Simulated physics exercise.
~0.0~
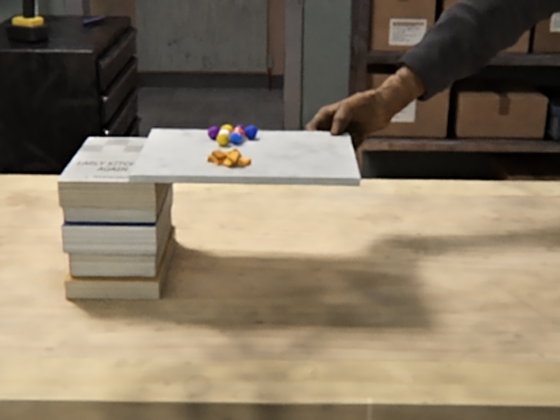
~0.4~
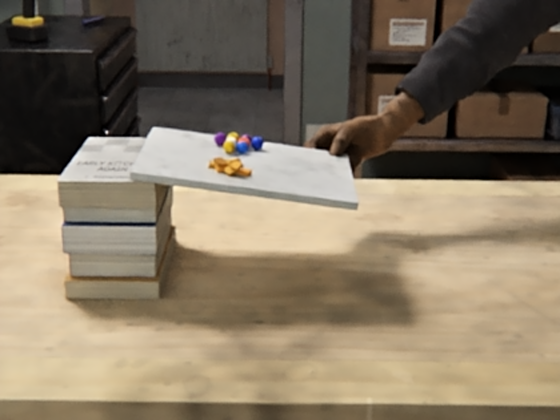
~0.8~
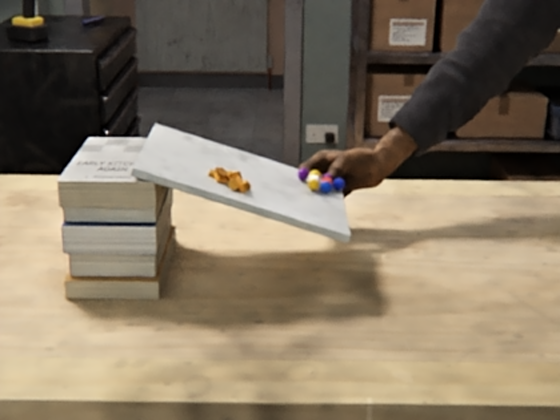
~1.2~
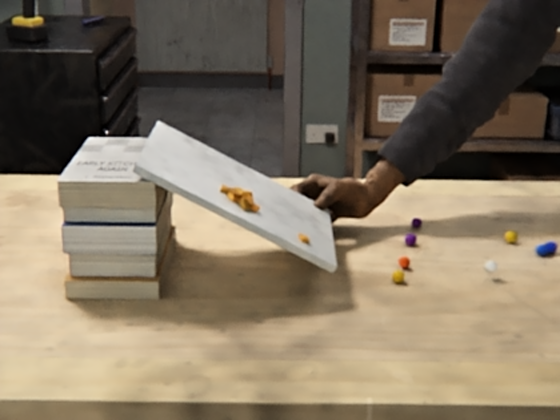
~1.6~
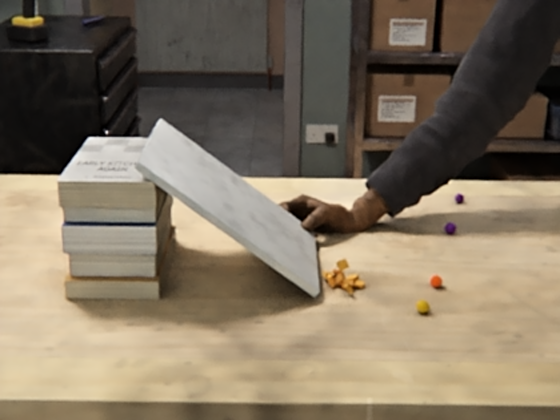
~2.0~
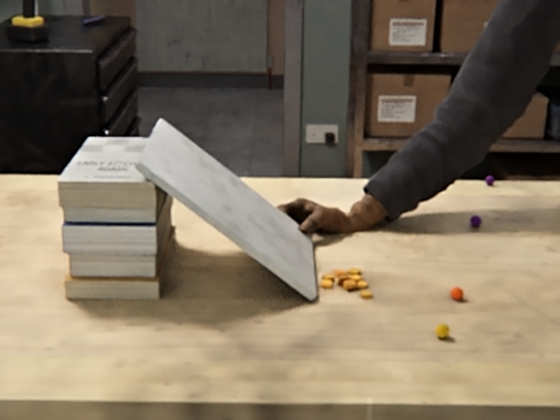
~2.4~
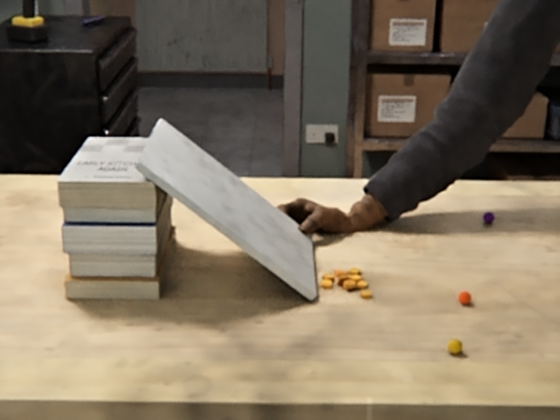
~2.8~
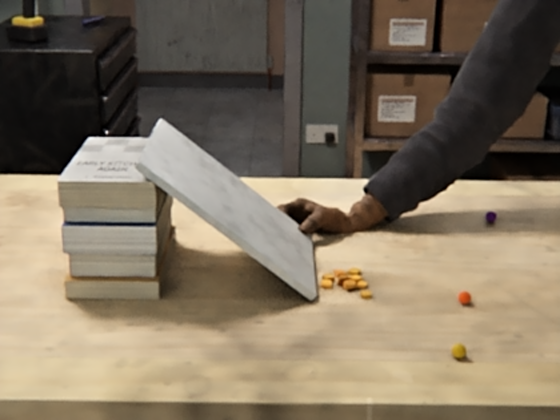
Gloved hand lowering a board propped on books, coloured balls rolling far across the counter, orange pieces sliding off and stopping nearby.
